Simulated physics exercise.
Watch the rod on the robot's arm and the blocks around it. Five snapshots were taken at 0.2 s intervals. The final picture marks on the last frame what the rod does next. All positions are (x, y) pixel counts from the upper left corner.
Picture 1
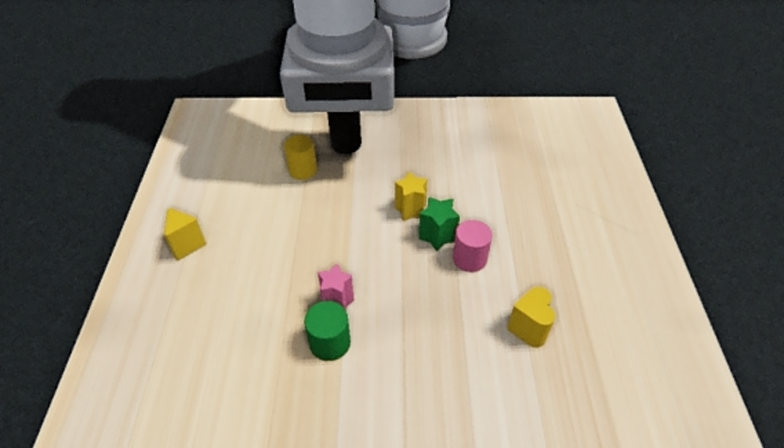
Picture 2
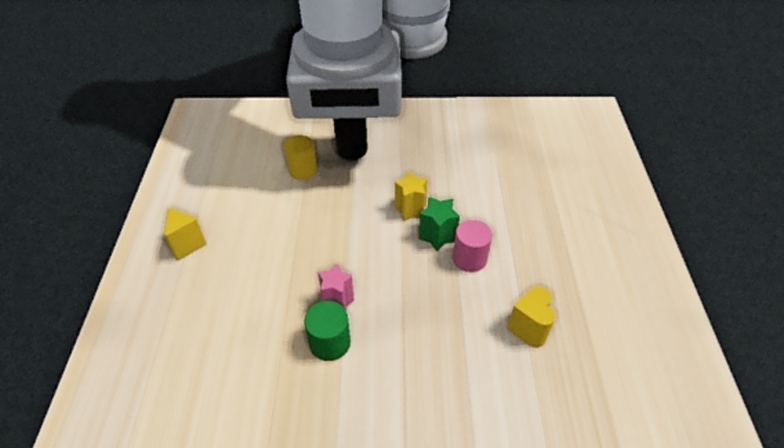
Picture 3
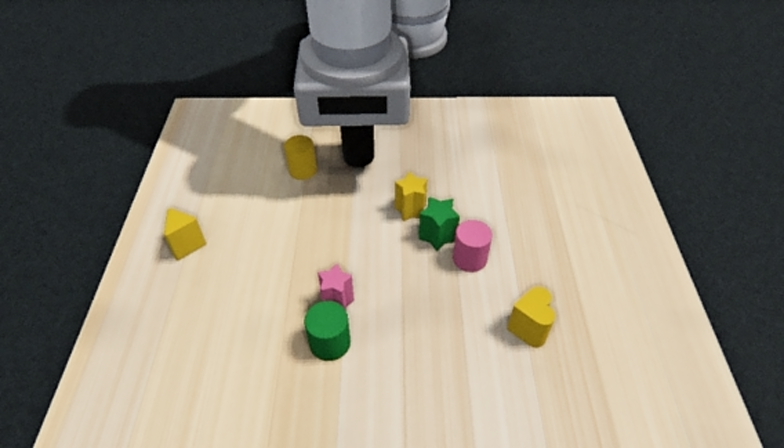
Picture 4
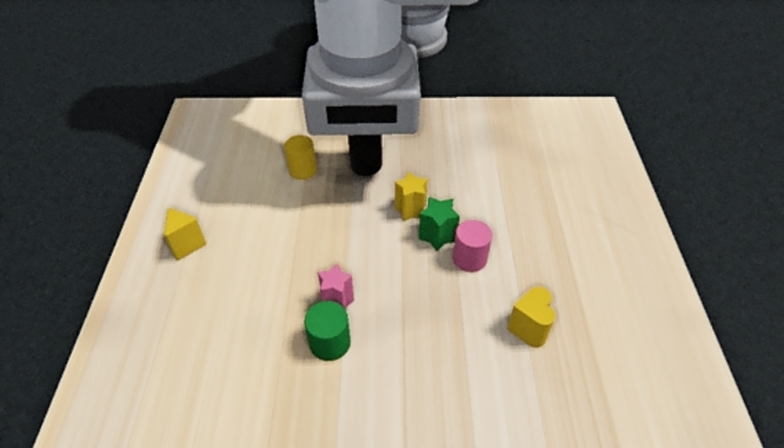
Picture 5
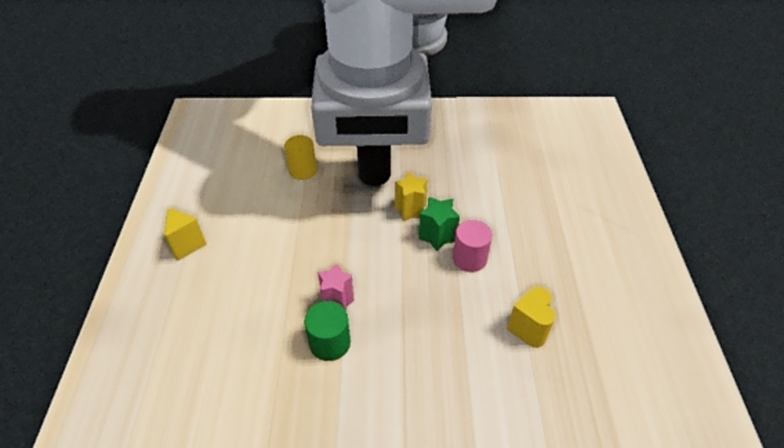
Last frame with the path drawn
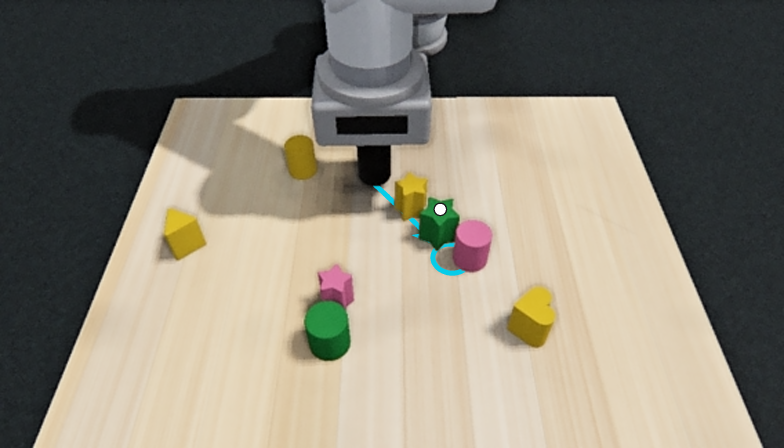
We see a robot arm above a wooden board scattered with yellow, green and pink blocks. The arm's black rod moves slowly down and to the right, away from the yellow cylinder and closer to the yellow star, while the blocks stay still.
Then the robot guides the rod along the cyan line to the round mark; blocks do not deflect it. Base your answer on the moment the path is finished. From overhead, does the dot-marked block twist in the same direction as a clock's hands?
In short: Yes.
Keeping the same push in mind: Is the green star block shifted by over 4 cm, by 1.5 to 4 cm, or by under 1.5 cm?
Verdict: More than 4 cm.
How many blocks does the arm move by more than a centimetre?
My count: 3 or more.
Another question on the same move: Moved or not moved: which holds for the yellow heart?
Same place.
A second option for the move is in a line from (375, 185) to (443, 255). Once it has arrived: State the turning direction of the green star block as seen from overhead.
Clockwise rotation.
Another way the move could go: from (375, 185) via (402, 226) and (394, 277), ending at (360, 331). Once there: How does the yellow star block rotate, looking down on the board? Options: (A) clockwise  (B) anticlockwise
Answer: B.
The line goes from (375, 185) to (451, 258); the dot is on the green star block.
What follows on the original path. One third of the way, rod (399, 198); yellow star block (427, 191), turned 20° anticlockwise; green star block (443, 212).
Two thirds of the way, rod (425, 223); yellow star block (454, 194), turned 70° anticlockwise; green star block (464, 217), turned 65° clockwise; pink round block (483, 243).
At the end, rod (452, 250); yellow round block unmoved; yellow star block (455, 193), turned 80° anticlockwise; green star block (485, 223), turned 25° clockwise; pink round block (499, 251); yellow heart unmoved.
